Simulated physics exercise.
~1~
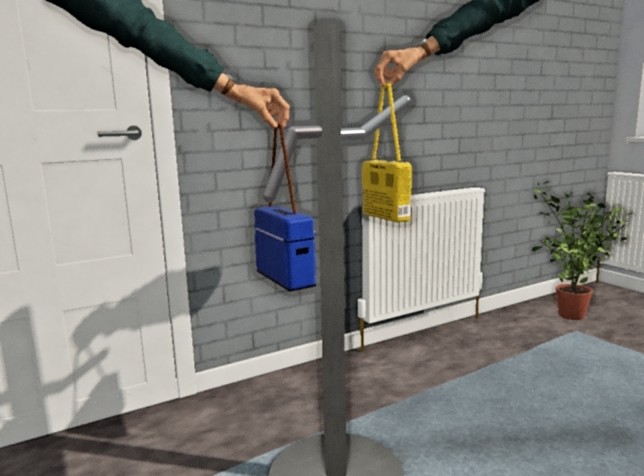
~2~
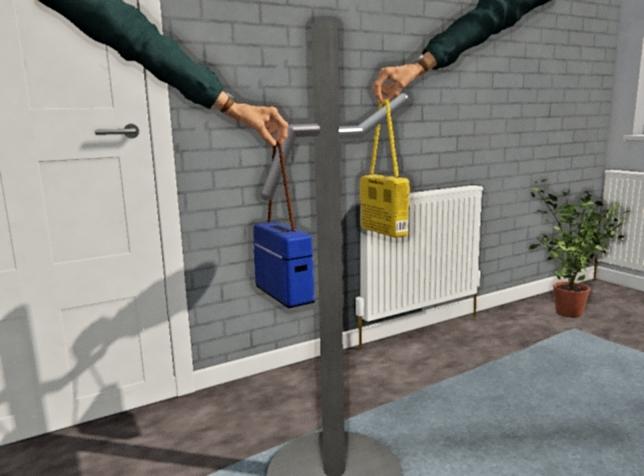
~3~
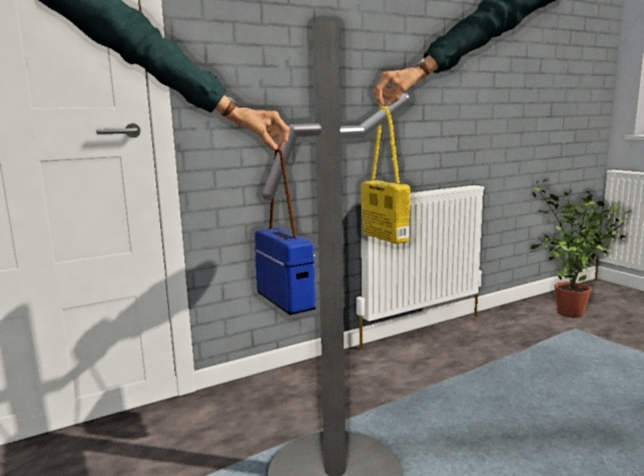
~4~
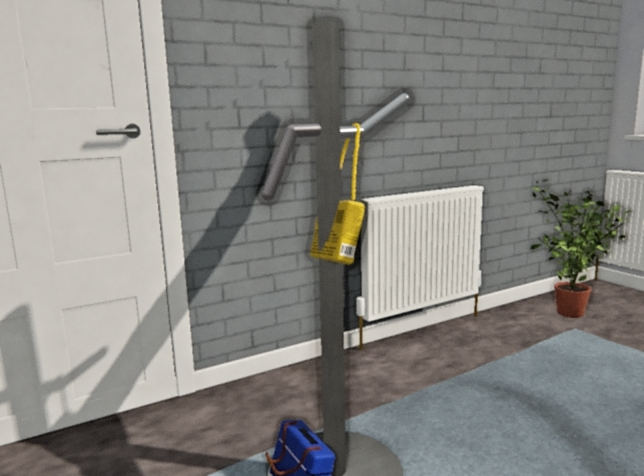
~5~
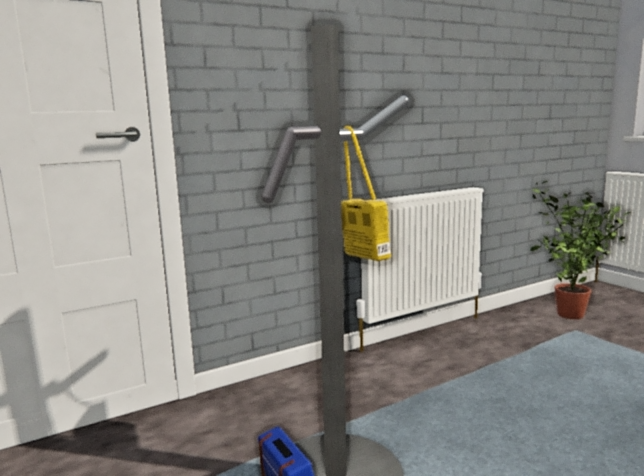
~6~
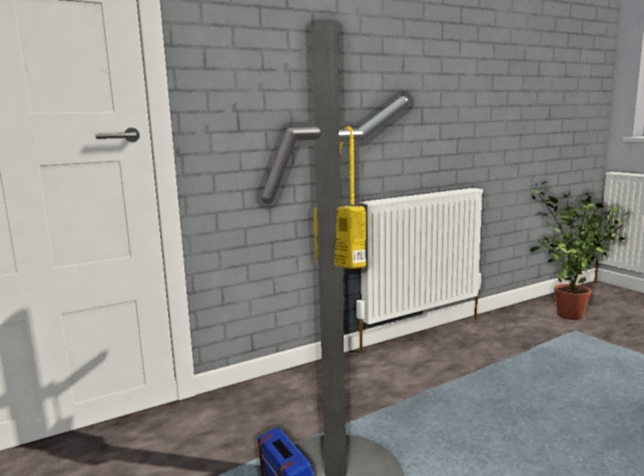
Blue case dropping from a coat stand to the floor after hands release it and a yellow pouch, which swings, still hanging.
